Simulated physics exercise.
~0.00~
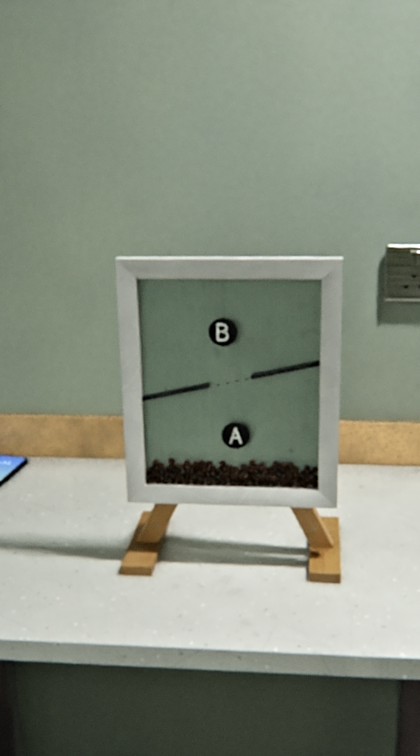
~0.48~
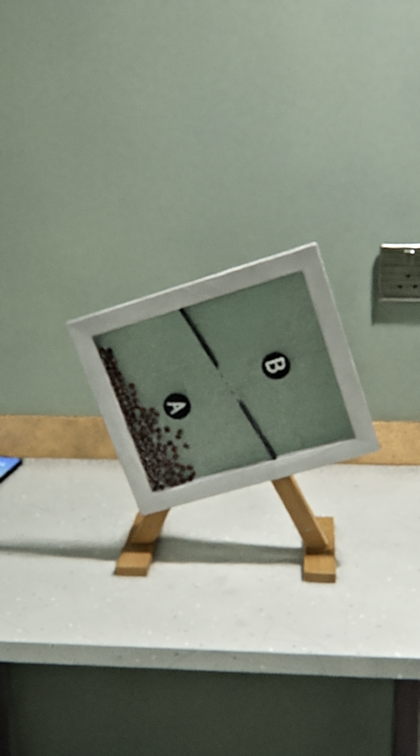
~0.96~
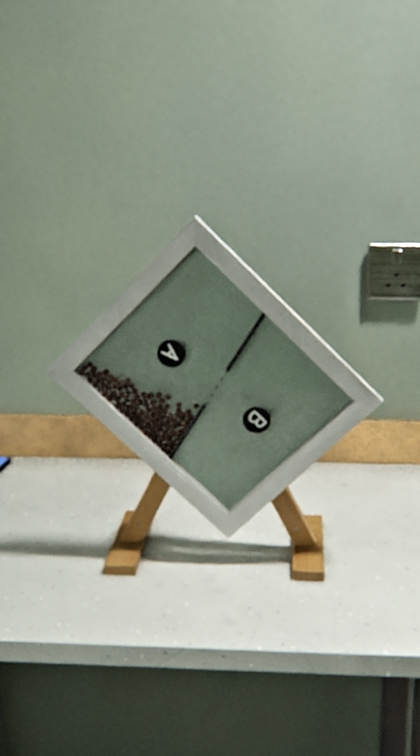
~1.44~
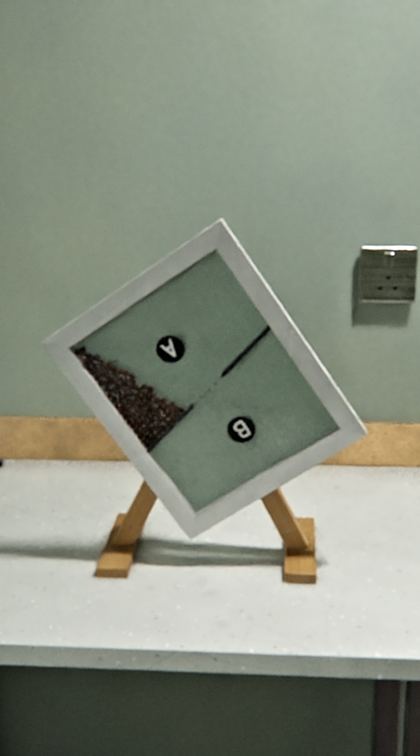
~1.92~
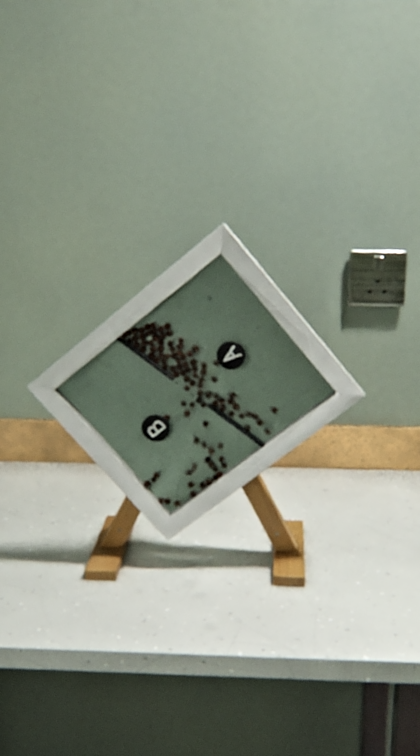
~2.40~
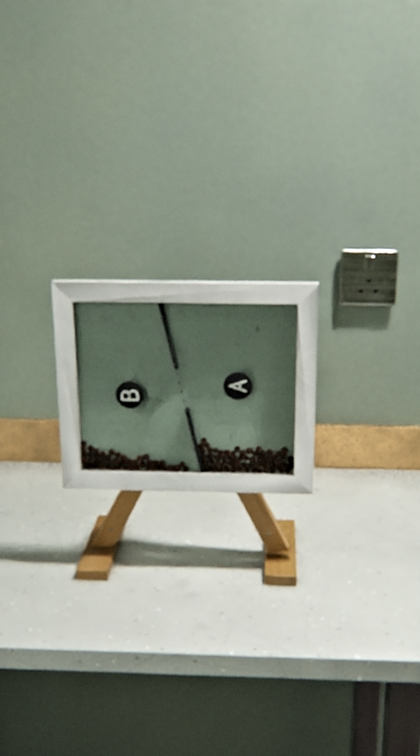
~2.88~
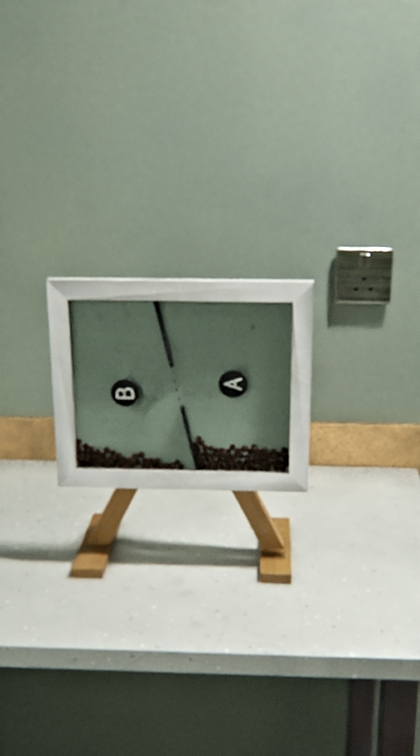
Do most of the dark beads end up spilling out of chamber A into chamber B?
No, some beads slip through the gap into chamber B, but chamber A still holds the larger share when the box comes to rest.
